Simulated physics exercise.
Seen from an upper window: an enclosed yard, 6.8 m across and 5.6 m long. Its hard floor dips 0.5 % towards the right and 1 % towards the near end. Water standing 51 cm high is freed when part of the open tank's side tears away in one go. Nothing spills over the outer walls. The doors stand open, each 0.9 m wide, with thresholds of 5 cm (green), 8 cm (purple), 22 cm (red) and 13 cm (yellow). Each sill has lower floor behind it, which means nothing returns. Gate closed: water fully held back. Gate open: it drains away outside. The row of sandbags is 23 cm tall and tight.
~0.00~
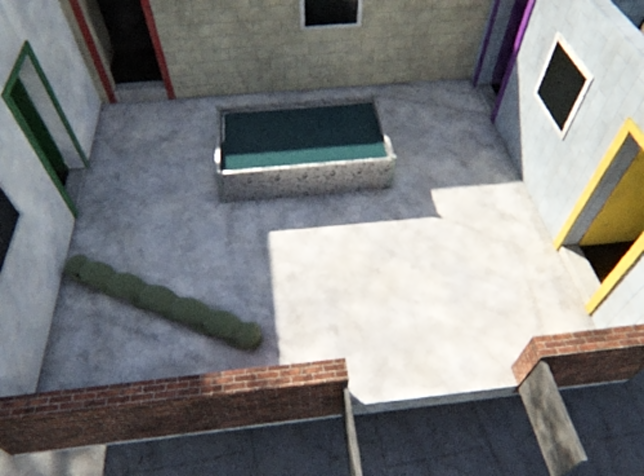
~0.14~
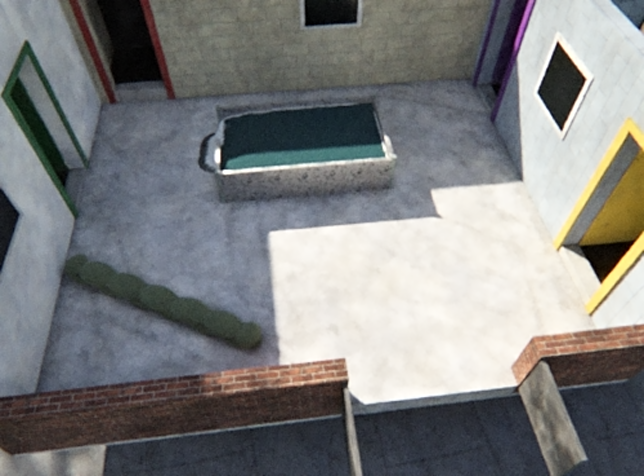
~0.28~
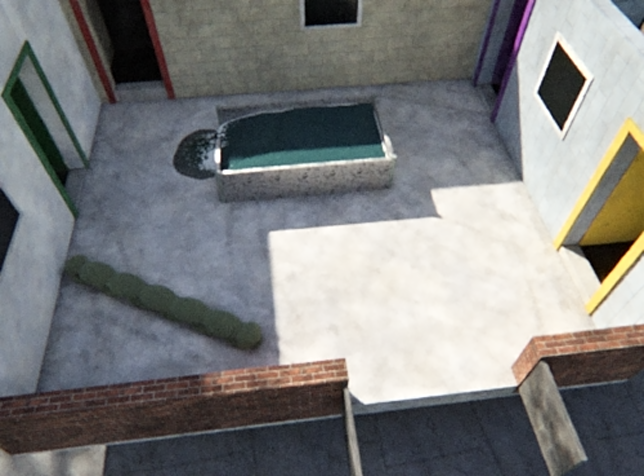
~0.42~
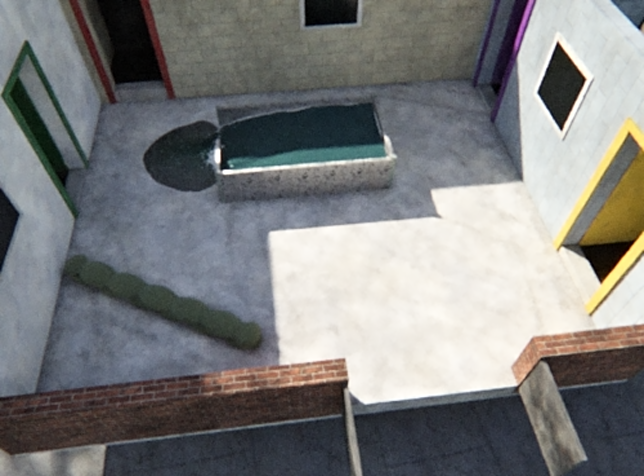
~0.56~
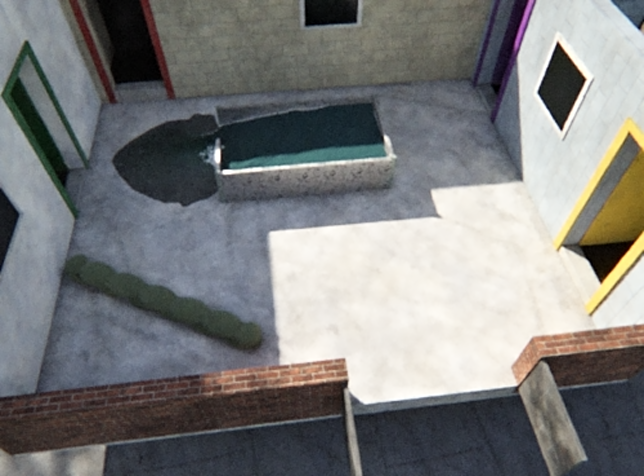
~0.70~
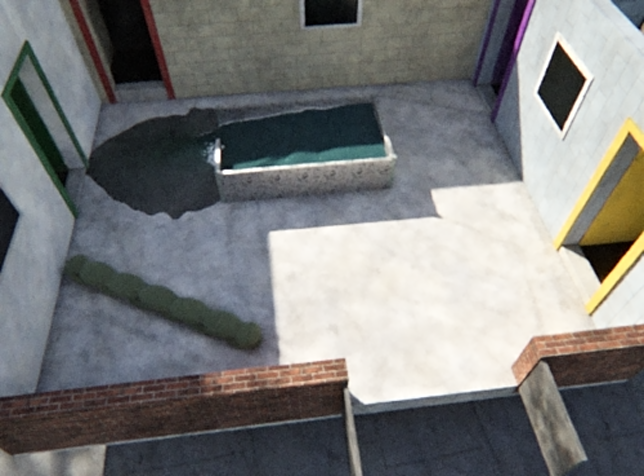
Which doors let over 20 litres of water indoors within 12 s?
Green door: Outstrips the figure; purple door: Lags behind the figure; red door: Lags behind the figure; yellow door: Lags behind the figure.
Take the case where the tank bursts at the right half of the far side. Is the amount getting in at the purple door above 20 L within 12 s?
Compared with the limit, purple is more.
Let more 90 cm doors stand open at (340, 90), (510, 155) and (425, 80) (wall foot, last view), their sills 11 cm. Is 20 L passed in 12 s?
In turn: Below, below, under.
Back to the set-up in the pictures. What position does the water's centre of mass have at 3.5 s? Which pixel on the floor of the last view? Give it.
At about (236, 161).
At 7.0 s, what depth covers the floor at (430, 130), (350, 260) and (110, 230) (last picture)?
Reading - approx. 1 / 2 / 7 cm.
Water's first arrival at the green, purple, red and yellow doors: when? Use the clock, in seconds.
So, green at 0.8 s, then purple at 6.5 s, red at 1.2 s, and yellow at 9.5 s.
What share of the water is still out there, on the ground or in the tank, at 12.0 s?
I'd say close to 82 percent is still there.
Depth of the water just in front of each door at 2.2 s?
Depths in cm: Green 16, purple 0, red 19, yellow 0.
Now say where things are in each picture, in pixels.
The first picture shows the open tank at (302, 136) is whole and still, 51 cm deep.
In the second picture, the front is at (210, 169), 0.4 m from the gap at (224, 143); 0.2 m2 of floor is under water; 51 cm left at the back of the open tank.
In the third picture, the front is at (180, 166), 0.8 m from the gap at (224, 145); 0.6 m2 of floor is under water; 51 cm left at the back of the open tank.
In the fourth picture, water pours out at (224, 145) and has run 1.2 m, to (150, 163); typically 5 cm deep outside, 51 cm at the open tank's back.
In the fifth picture, the front is at (121, 155), 1.7 m from the gap at (224, 145); 2.0 m2 of floor is under water; 51 cm left at the back of the open tank.
In the sixth picture, the front is at (91, 170), 2.1 m from the gap at (224, 144); 2.9 m2 of floor is under water; 51 cm left at the back of the open tank.
After 1.4 s water covers 15 % of the floor and is deepest (26 cm) near (215, 150); green door 12 cm at the sill, 14 L in, purple door not reached, red door 6 cm at the sill, 0 L in, yellow door not reached.
After 2.2 s water covers 20 % of the floor and is deepest (26 cm) near (107, 130); green door 16 cm at the sill, 60 L in, purple door not reached, red door 19 cm at the sill, 0 L in, yellow door not reached.
After 3.5 s water covers 25 % of the floor and is deepest (19 cm) near (93, 145); green door 15 cm at the sill, 132 L in, purple door not reached, red door 16 cm at the sill, 0 L in, yellow door not reached.
After 7.0 s water covers 65 % of the floor and is deepest (14 cm) near (80, 260); green door 10 cm at the sill, 223 L in, purple door 5 cm at the sill, 0 L in, red door 9 cm at the sill, 1 L in, yellow door not reached.
After 12.0 s water covers 90 % of the floor and is deepest (9 cm) near (590, 356); green door 6 cm at the sill, 249 L in, purple door 6 cm at the sill, 0 L in, red door 6 cm at the sill, 1 L in, yellow door 8 cm at the sill, 0 L in.
